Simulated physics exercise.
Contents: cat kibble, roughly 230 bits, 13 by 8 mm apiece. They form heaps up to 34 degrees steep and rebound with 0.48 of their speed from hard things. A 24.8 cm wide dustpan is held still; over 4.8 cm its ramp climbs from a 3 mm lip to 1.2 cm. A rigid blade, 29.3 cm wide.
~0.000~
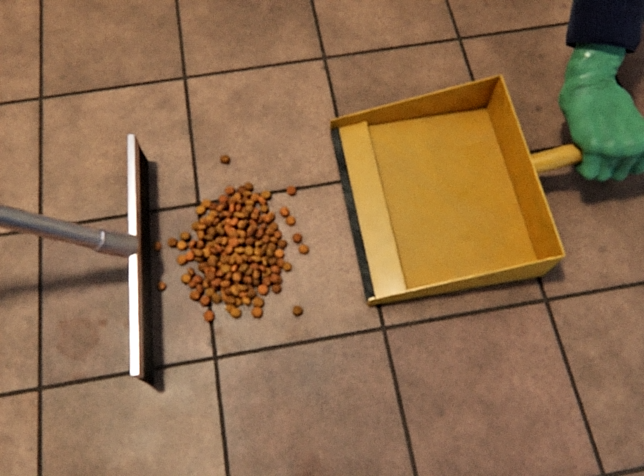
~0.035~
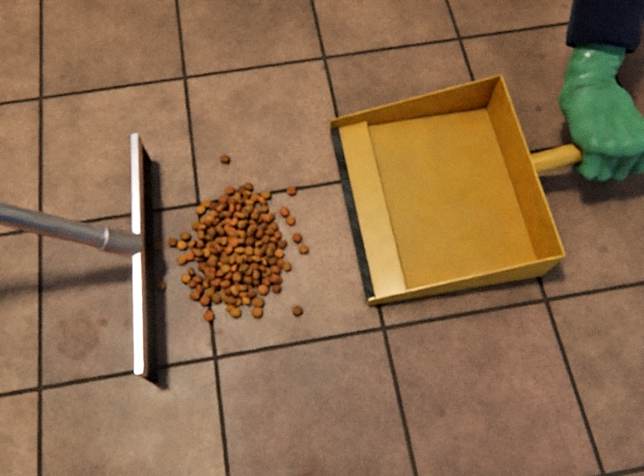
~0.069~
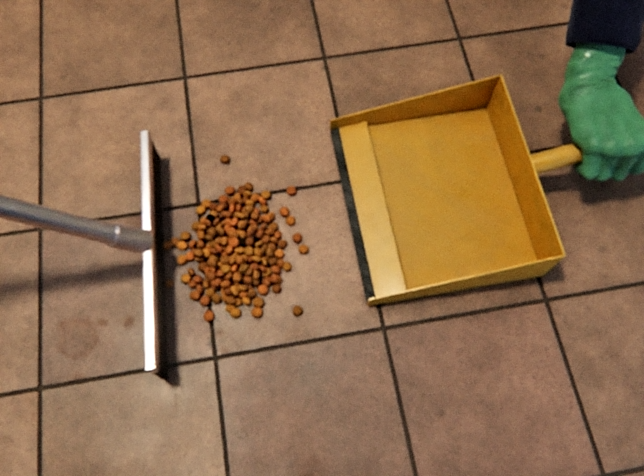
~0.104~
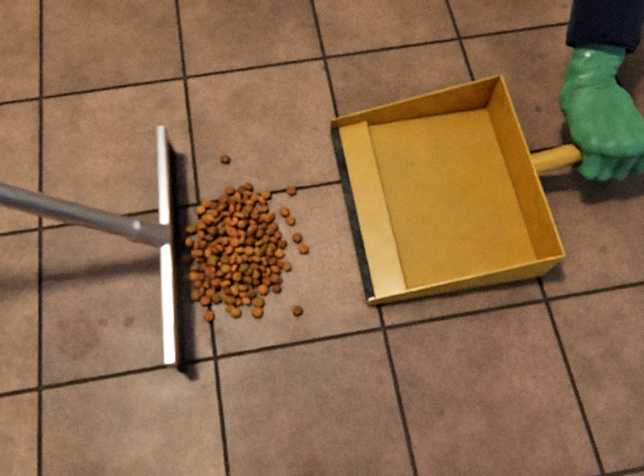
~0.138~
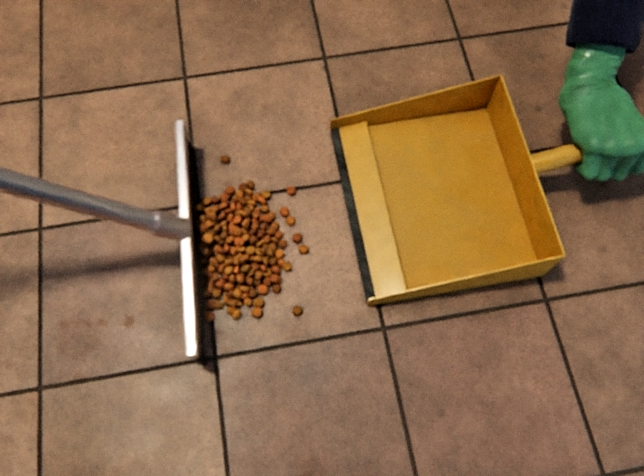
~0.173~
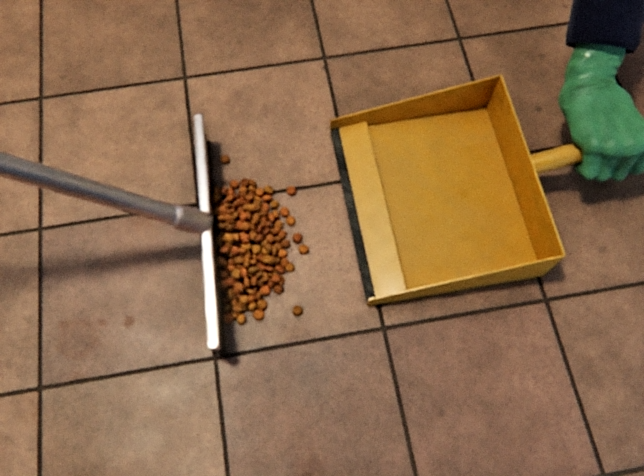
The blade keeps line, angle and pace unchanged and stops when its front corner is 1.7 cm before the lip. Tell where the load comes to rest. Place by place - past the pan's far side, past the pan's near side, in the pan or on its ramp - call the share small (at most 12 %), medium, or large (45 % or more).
Far side - small, near side - small, pan - large.
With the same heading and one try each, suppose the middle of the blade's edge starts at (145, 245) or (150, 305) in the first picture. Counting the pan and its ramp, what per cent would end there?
Close to 60 in a hundred, then close to 60 in a hundred.
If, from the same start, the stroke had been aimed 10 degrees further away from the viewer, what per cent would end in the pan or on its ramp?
That would give about 55 percent.
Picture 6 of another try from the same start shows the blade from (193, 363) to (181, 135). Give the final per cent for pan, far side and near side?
You'd see pan at 55, far at 0 and near at 5.
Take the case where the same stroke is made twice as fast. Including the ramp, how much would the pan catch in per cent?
Then near 70 in a hundred.
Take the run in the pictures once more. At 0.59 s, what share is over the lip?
Around 60 per cent of the load.
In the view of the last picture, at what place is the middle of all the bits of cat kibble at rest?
After settling, the middle sits near (358, 214).
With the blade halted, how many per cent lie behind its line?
0 %.
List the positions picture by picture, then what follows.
Blade from (138, 373) to (134, 142), moved 0.0 cm, 0 of the pieces shifted so far; middle of the pieces at (235, 246); pan at (446, 197), in the first frame.
Blade from (142, 372) to (137, 141), moved 0.4 cm, 0 of the pieces shifted so far; middle of the pieces at (235, 246), in the second frame.
Blade from (153, 368) to (147, 138), moved 1.6 cm, 2 of the pieces shifted so far; middle of the pieces at (235, 246), in the third frame.
Blade from (172, 361) to (163, 133), moved 3.7 cm, 17 of the pieces shifted so far; middle of the pieces at (236, 246), in the fourth frame.
Blade from (194, 354) to (182, 128), moved 6.1 cm, 116 of the pieces shifted so far; middle of the pieces at (238, 244), in the fifth frame.
Blade from (215, 346) to (200, 122), moved 8.5 cm, 214 of the pieces shifted so far; middle of the pieces at (245, 242); pan at (446, 197). The blade's pace is about 0.69 m/s, heading 10 degrees away from the viewer's side, in the sixth frame.
After 0.29 s, middle of the blade 9 cm from the lip; 0 % over the lip, far side 0 %, near side 0 %.
Then, at 0.37 s, middle of the blade 4 cm from the lip; 15 % over the lip, far side 0 %, near side 5 %.
After 0.59 s, middle of the blade 2 cm from the lip; 60 % over the lip, far side 0 %, near side 5 %.
In the end, at 1.1 s, far side 0 %, near side 5 %, pan 60 %, in front of the lip or behind the blade 35 %.
